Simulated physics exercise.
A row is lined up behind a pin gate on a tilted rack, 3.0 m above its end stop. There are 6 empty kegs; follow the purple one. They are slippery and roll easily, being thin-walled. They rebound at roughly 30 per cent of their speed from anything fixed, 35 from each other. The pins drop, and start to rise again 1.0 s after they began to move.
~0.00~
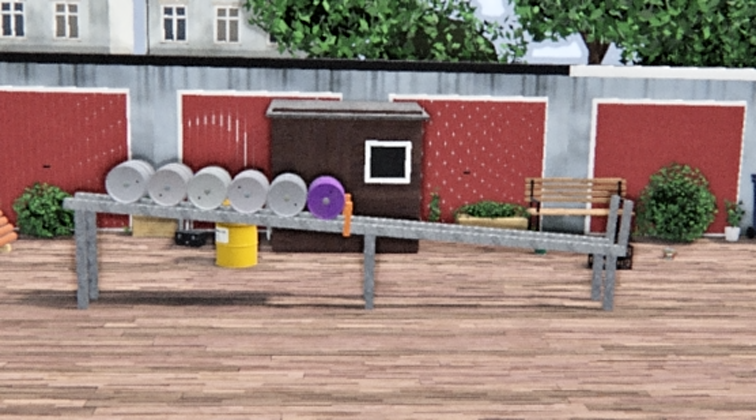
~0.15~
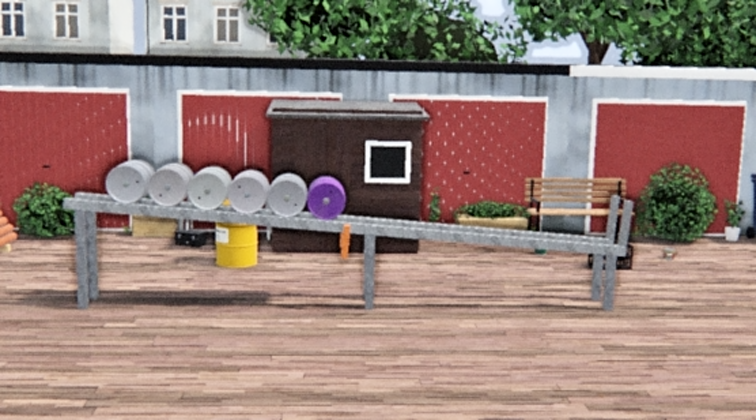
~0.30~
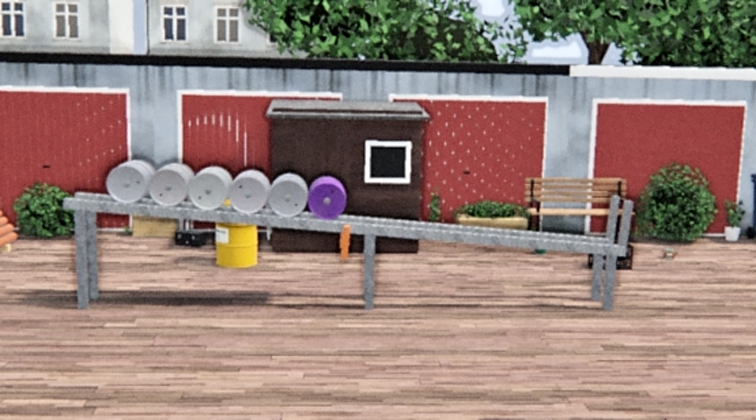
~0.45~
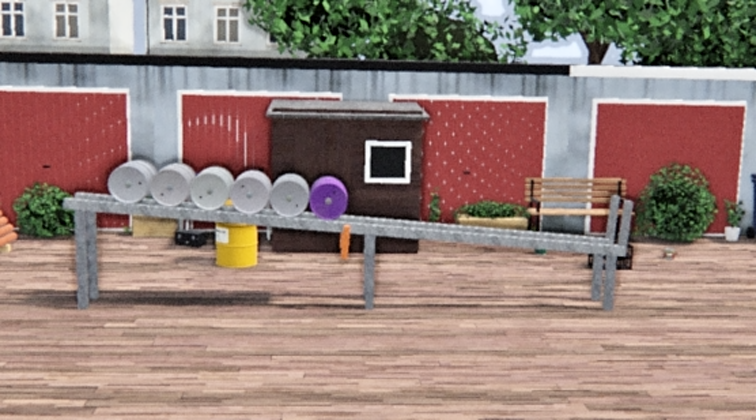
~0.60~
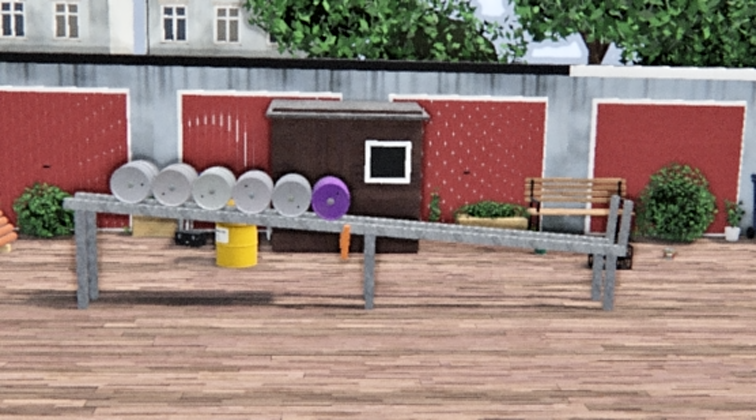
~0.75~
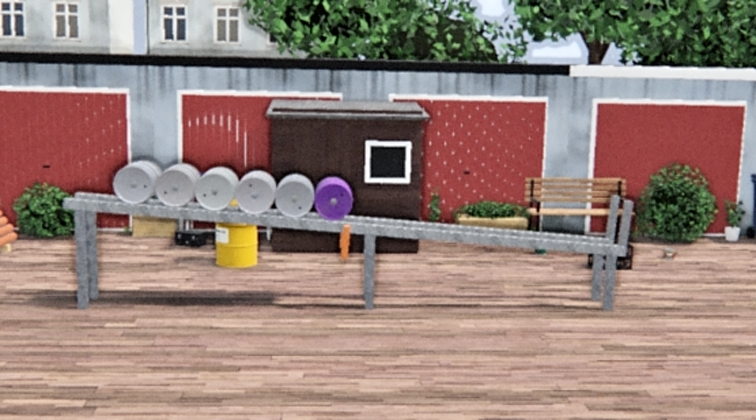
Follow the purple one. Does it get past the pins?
The purple keg gets through.
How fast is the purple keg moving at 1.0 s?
About 0.3 m/s.
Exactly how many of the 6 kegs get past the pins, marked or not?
The count is 1.
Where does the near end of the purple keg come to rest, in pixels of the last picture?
Around (606, 226).
Then, 1.0 s in, purple is on the rails, 10 cm above the pins, rolling right; 0 below the pins.
Then, 1.2 s in, purple is in the air, 5 cm above the pins, rolling right; 0 below the pins.
Then, 1.4 s in, purple is in the air, 5 cm above the pins, rolling right; 0 below the pins.
Then, 1.6 s in, purple is on the rails, 5 cm below the pins, rolling right; 1 below the pins.
In the end (4.9 s), purple is on the rails, 270 cm below the pins; 1 below the pins.
